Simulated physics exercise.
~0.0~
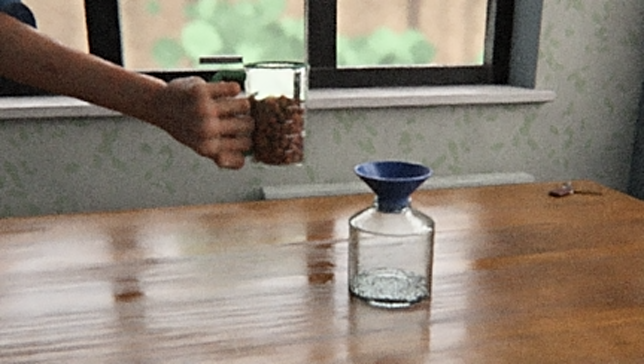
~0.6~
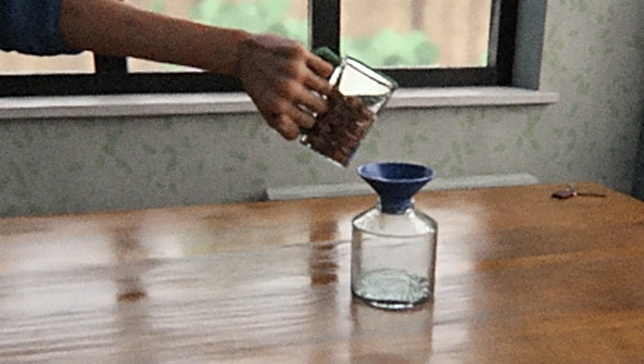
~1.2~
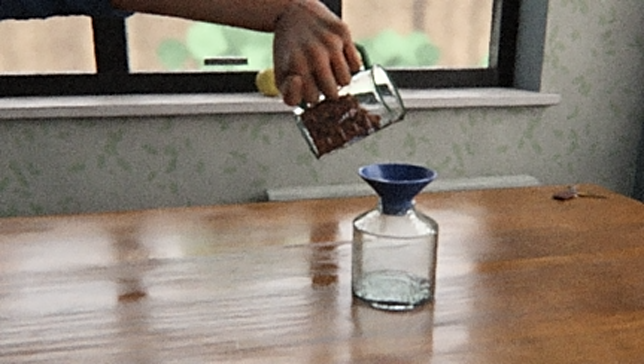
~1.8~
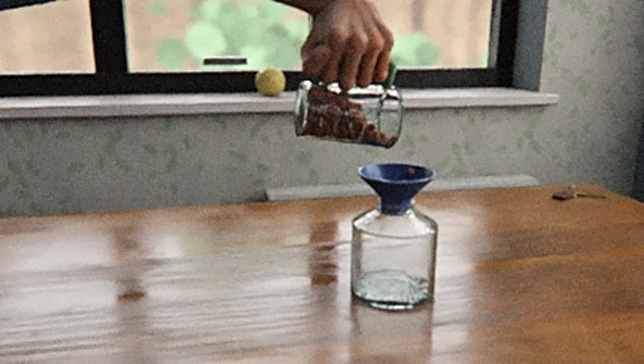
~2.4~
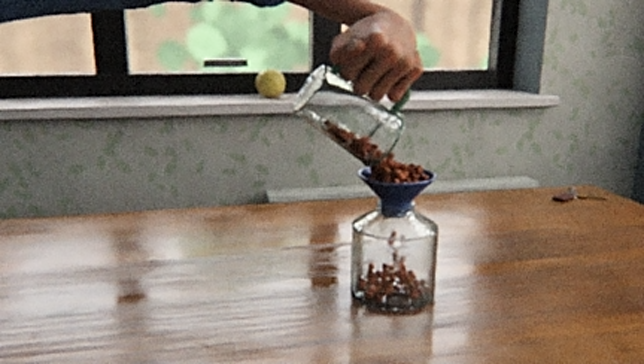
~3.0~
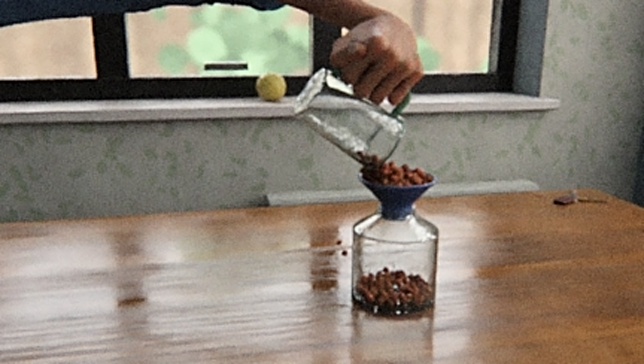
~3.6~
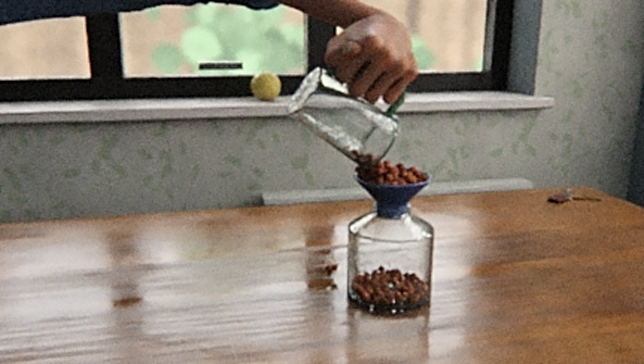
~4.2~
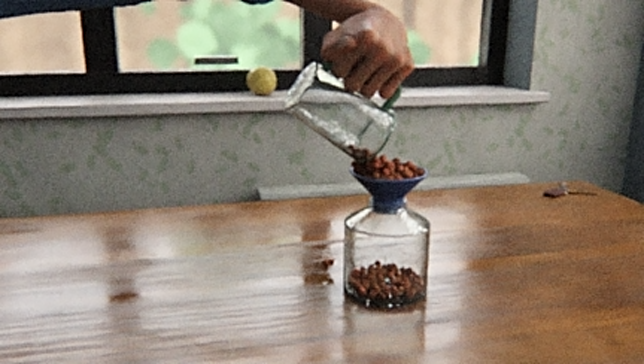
A hand holding a clear glass cup of reddish-brown pellets moves right above a wooden table, seen from the front by a slightly swaying camera. A blue funnel sits in a clear glass jar on the table, with a window and patterned wall behind. The hand tilts the cup onto its side over the funnel, then tips it further, mouth down. Pellets pour out, heap in the funnel and drop into the jar. The flow then stalls, leaving the jar partly filled, the funnel piled high beneath the tilted cup, and a few pellets seemingly lying left of the jar.
